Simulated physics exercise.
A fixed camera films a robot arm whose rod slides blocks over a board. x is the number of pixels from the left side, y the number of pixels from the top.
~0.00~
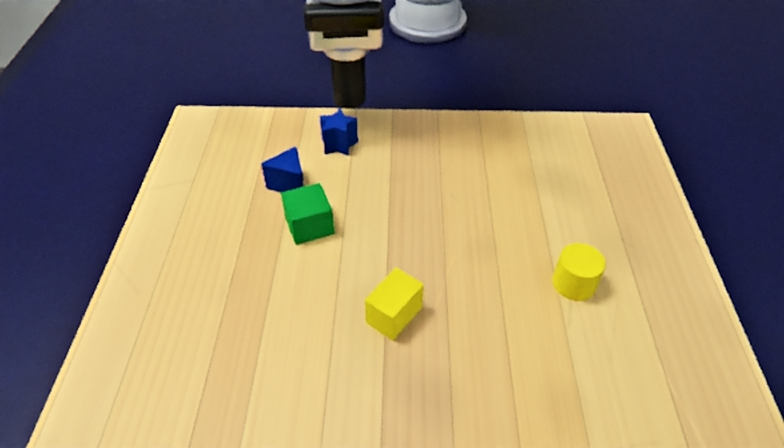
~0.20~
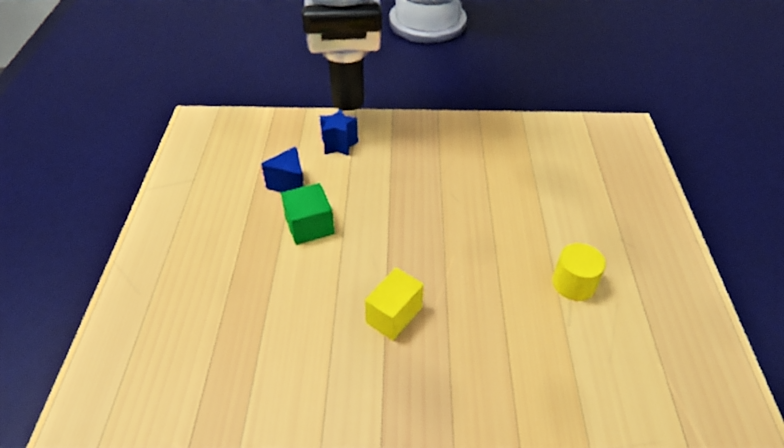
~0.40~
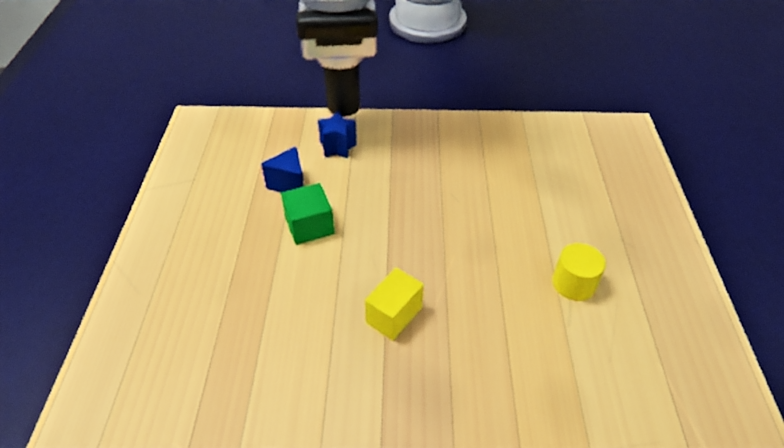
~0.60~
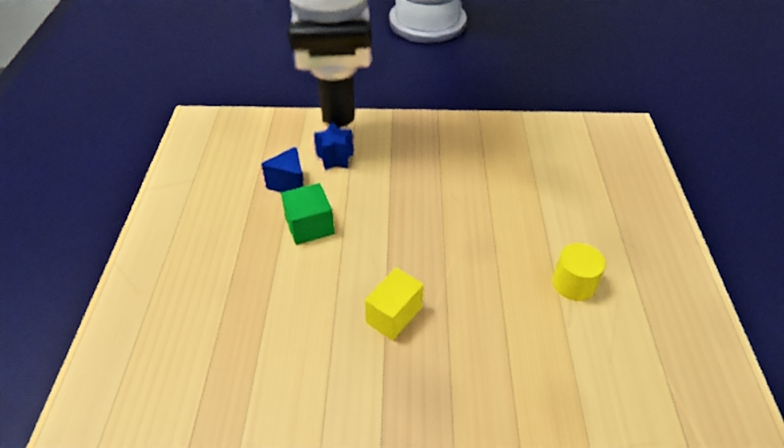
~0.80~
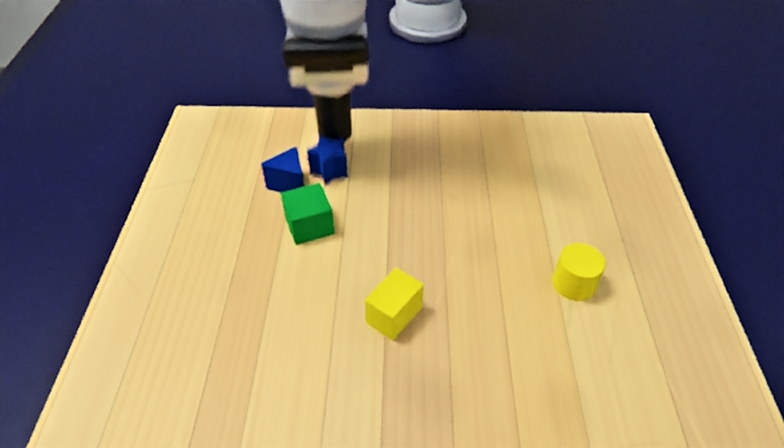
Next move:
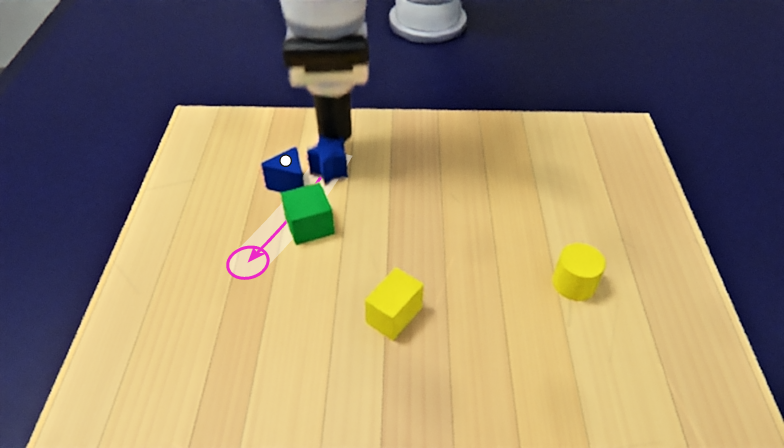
A robot arm's dark rod slid a blue star slightly down a wooden board toward a blue triangle and green block, after barely moving at first, while two yellow blocks stayed still.
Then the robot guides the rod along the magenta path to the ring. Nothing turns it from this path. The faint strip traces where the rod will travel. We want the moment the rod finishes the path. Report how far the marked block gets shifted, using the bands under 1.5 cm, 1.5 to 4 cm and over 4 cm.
Answer: 1.5 to 4 cm.
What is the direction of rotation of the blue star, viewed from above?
It turns counter-clockwise.
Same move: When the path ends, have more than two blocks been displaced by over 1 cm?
I'd say yes.
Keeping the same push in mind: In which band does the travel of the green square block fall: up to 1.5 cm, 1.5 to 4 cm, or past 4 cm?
It is going to finish beyond 4 cm from where it is now.
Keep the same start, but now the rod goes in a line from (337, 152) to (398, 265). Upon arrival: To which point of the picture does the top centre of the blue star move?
The middle of the upper face of the blue star will lie at about (328, 178) in the picture.
Drawn move, from (337, 152) through (315, 186) and (285, 223) to (248, 262); the dot is on the blue triangular block.
The first path, step by step. One third of the way, rod (312, 168); blue triangular block (279, 164); green square block (309, 212), turned 30° clockwise; blue star (320, 183), turned 30° anticlockwise.
Two thirds of the way, rod (282, 205); blue triangular block (268, 171), turned 50° clockwise; green square block (312, 245); blue star (305, 215), turned 60° anticlockwise.
At the end, rod (243, 244); blue triangular block (268, 171), turned 50° clockwise; green square block (316, 255), turned 15° anticlockwise; blue star (290, 229), turned 90° anticlockwise.
